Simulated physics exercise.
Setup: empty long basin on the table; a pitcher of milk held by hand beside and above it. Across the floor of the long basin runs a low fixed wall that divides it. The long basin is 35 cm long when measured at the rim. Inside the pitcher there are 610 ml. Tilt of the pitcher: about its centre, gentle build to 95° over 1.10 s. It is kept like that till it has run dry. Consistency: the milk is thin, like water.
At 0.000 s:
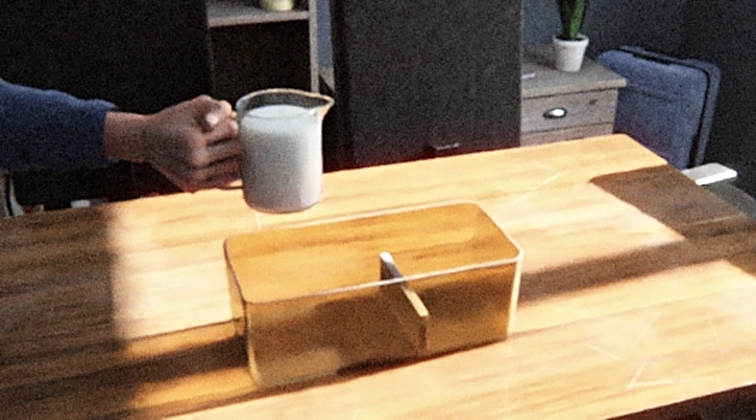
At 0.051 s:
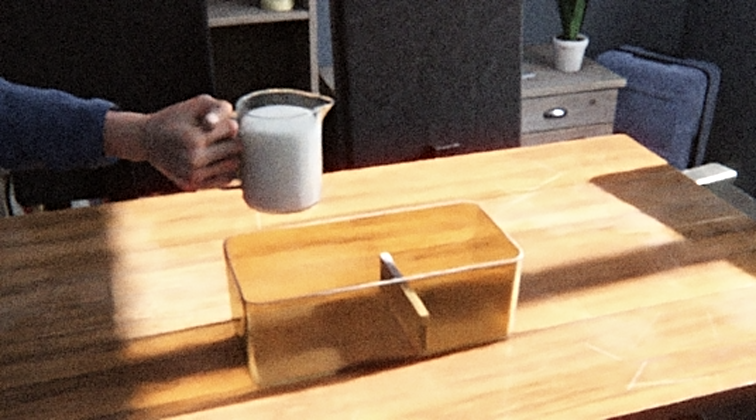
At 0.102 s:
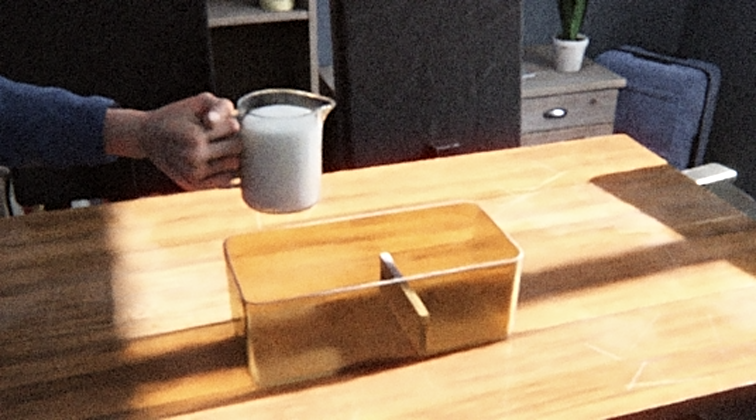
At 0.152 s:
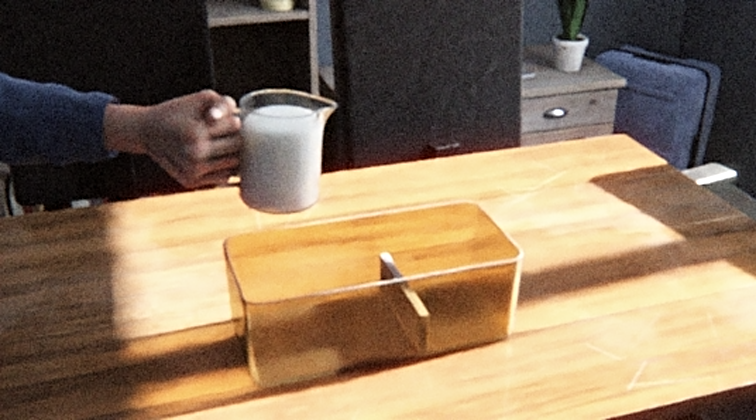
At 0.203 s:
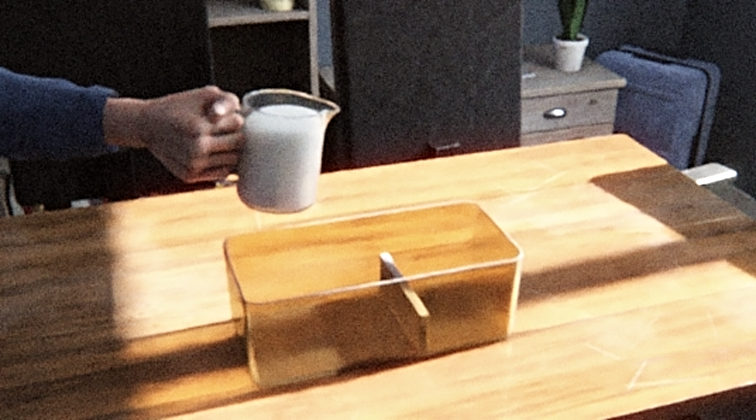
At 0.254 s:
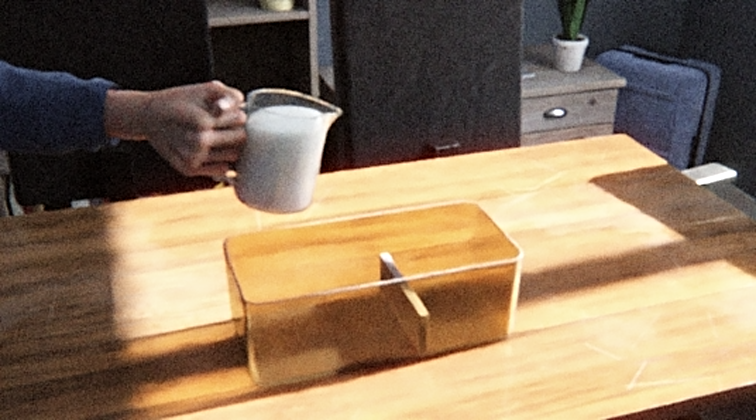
A hand in a dark blue sleeve reaches in from the left, holding a clear pitcher of white milk above a sunlit wooden table, seen from slightly above. Below it sits an empty, amber-looking long basin with a low divider inside, while dark cabinets, a potted plant on a drawer unit and a blue-grey suitcase stand behind. The hand slowly tilts the pitcher slightly to the right, and the view stays still.
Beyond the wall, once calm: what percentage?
24 out of 100.
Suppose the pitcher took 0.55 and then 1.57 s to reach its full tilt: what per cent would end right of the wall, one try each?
It comes to 20 per cent, and then 30 per cent.
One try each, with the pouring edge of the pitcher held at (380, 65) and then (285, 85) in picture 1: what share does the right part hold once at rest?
Respectively 90 and 5 %.
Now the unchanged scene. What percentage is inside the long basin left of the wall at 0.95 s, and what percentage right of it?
Lab note: Left near 22, right near 16.
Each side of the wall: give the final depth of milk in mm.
Roughly 14 mm on the left side and 8 mm on the right side.
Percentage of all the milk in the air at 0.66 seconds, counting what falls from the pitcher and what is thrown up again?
Near 12 per cent at that time.
By 0.66 s the tilt is 62° and 85 per cent is still to pour, 2 is left of the wall and 0 right of it.
By 0.95 s the tilt is 91° and 42 per cent is still to pour, 22 is left of the wall and 16 right of it.
By 1.26 s the tilt is 95° and 11 per cent is still to pour, 59 is left of the wall and 23 right of it.
By 1.60 s the tilt is 95° and 3 per cent is still to pour, 72 is left of the wall and 24 right of it.
At rest 75 per cent lies left of the wall, 24 right of it and 1 outside.
